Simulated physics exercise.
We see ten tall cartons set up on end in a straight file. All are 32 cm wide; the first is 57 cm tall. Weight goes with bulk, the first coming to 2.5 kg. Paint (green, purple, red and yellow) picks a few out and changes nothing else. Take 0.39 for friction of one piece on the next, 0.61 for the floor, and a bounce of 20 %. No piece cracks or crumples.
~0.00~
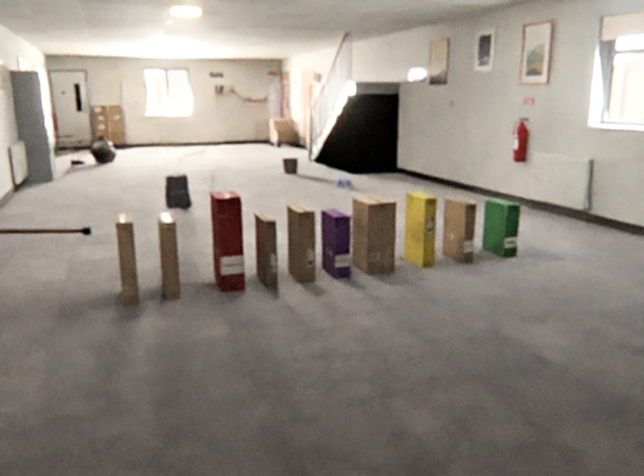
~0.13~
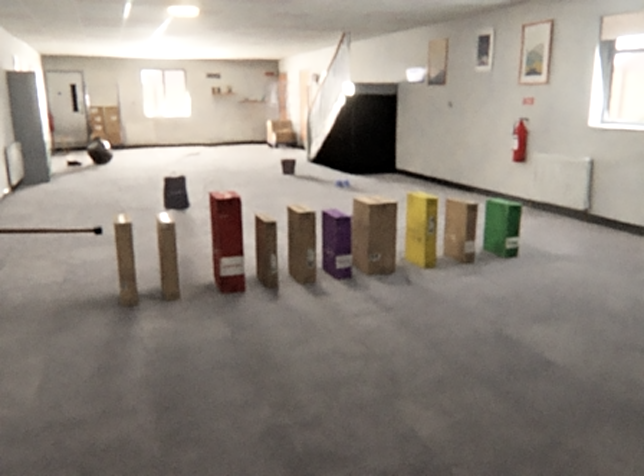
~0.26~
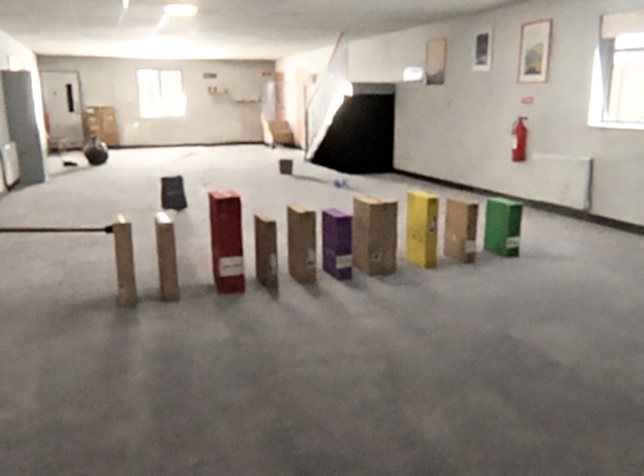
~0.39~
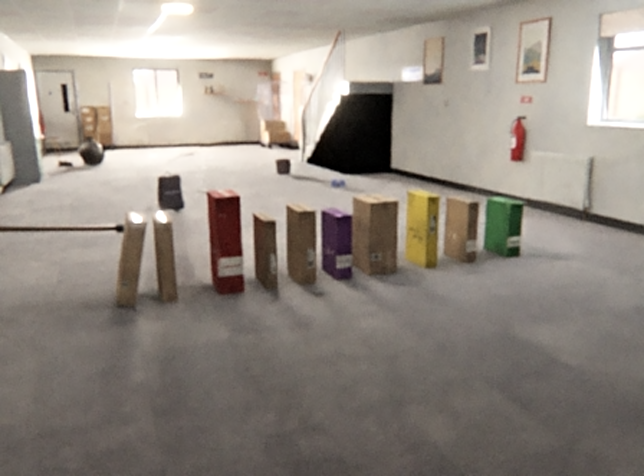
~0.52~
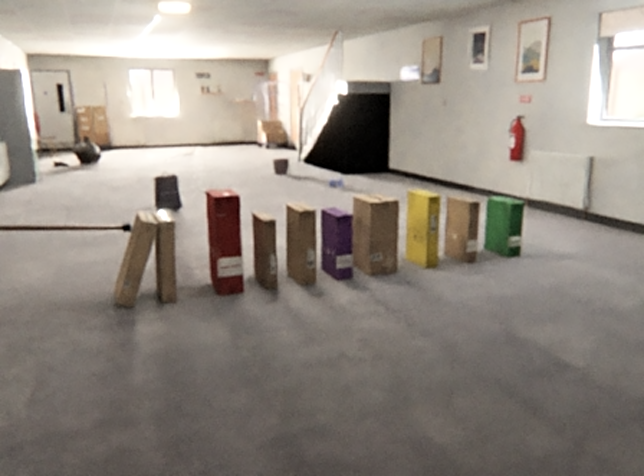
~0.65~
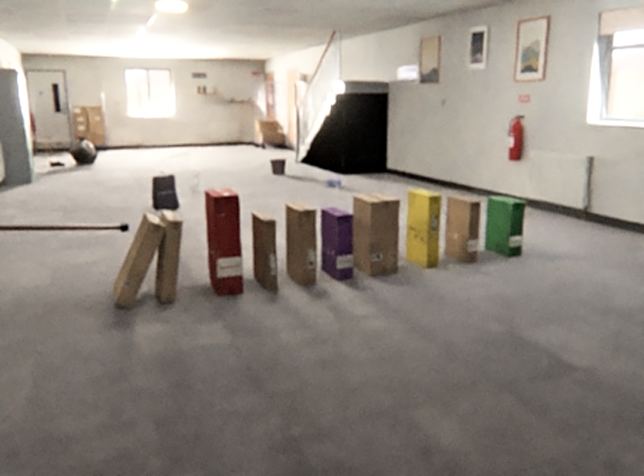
To begin with, a row of upright cartons, including red, purple, yellow and green ones, stands on a grey floor as a pole moves in from the left. The pole pushes the first carton rightward, then stops as that carton leans against the second, which tilts slightly while the others stay upright.
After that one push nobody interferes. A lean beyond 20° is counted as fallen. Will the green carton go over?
That carton goes over.
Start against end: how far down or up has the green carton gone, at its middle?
About 15 cm lower.
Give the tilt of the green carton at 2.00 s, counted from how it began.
Some 0°.
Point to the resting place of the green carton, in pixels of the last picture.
Near (534, 241).
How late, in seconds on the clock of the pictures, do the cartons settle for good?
Around 3.5 s.
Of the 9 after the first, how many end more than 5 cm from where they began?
It is 9.
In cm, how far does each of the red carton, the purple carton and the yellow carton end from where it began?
Red 40, purple 20, yellow 40.
Around 1.30 s, 2 of the 9 other cartons over; green carton unmoved; red carton tipped 21°.
Around 2.00 s, 5 of the 9 other cartons over; green carton unmoved; red carton tipped 57°.
Around 2.82 s, 9 of the 9 other cartons over; green carton tipped 30°; yellow carton tipped 67°.
Finally (3.5 s), 9 of the 9 other cartons over; green carton lying flat; yellow carton tipped 72°; red carton tipped 63°. Not one is left standing. Seen by the last camera, middles, green carton near (534, 241), yellow carton near (458, 242).
